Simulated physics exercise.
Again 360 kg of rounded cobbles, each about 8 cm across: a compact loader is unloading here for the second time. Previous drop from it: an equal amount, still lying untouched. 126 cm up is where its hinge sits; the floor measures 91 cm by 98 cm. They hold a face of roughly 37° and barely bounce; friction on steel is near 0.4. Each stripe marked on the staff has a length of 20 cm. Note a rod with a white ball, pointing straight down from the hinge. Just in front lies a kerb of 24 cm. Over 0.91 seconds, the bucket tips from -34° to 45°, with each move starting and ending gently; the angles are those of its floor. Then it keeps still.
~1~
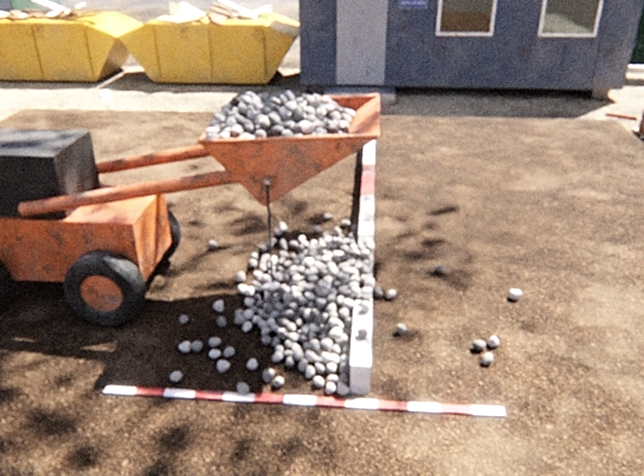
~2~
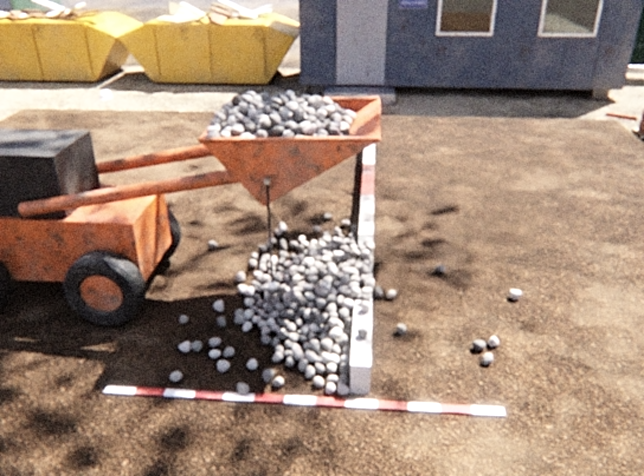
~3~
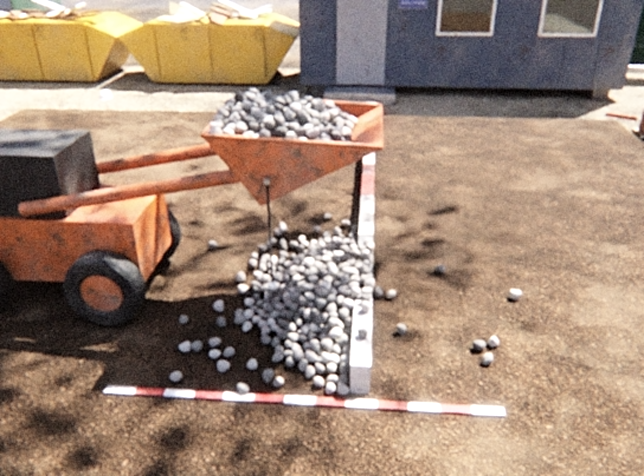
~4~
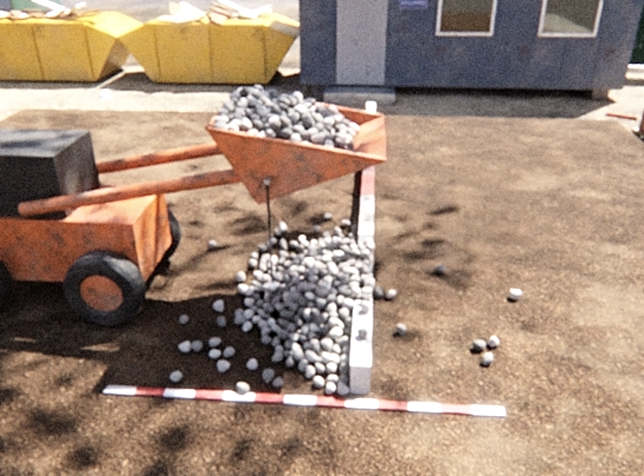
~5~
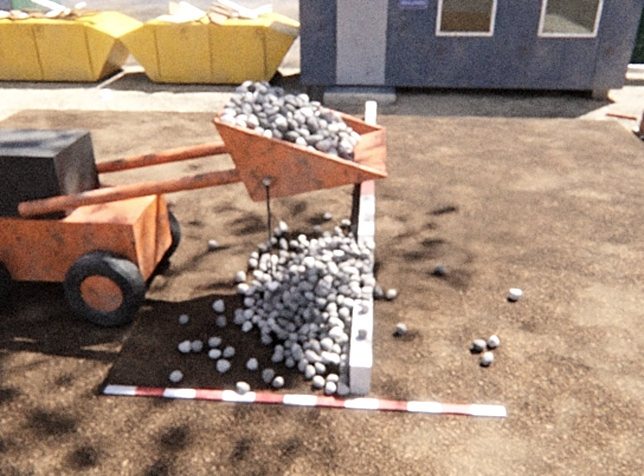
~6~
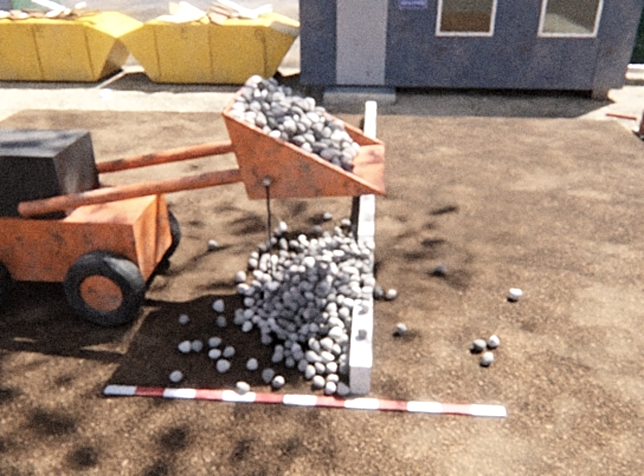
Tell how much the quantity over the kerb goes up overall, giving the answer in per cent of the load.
It goes up by roughly 88 per cent.
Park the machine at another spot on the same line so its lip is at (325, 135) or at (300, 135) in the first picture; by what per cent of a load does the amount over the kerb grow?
I'd guess close to 30 per cent first and close to 10 per cent second.
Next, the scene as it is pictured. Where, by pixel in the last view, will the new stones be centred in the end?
I'd put their centre close to (426, 294).
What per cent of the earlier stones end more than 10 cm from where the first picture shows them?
I'd put it at about 0 per cent.
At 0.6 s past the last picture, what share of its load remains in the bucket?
I'd say about 55 per cent.
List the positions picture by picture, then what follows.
In the first frame, the bucket is at -34°, its lip at (379, 136); the top of the load is at (267, 103). The earlier load is highest near (348, 267), 31 cm above ground level, 99 % on this side of the kerb, 1 % over the kerb.
In the second frame, the bucket is at -32°, its lip at (380, 139); the top of the load is at (268, 103).
The third frame shows lip at (382, 147), floor tilted -28°, highest stones at (267, 101).
The fourth frame shows lip at (385, 160), floor tilted -22°, highest stones at (246, 95).
In the fifth frame, the bucket is at -13°, its lip at (386, 176); the top of the load is at (250, 92).
The sixth frame shows lip at (385, 194), floor tilted -4°, highest stones at (259, 86).
Then, 0.3 s after the last picture the floor is at 32°; in per cent of one load, 100 in the bucket, 99 on this side of the kerb, 1 over the kerb; the foremost stones are at (447, 313).
Then, 0.6 s after the last picture the floor is at 45°; in per cent of one load, 55 in the bucket, 127 on this side of the kerb, 19 over the kerb; the foremost stones are at (455, 313).
Then, 1.0 s after the last picture the floor is at 45°; in per cent of one load, 7 in the bucket, 124 on this side of the kerb, 70 over the kerb; the foremost stones are at (489, 301).
Then, 3.5 s after the last picture the floor is at 45°; in per cent of one load, 0 in the bucket, 112 on this side of the kerb, 89 over the kerb; the foremost stones are at (600, 324). Net gain over the kerb, 88.
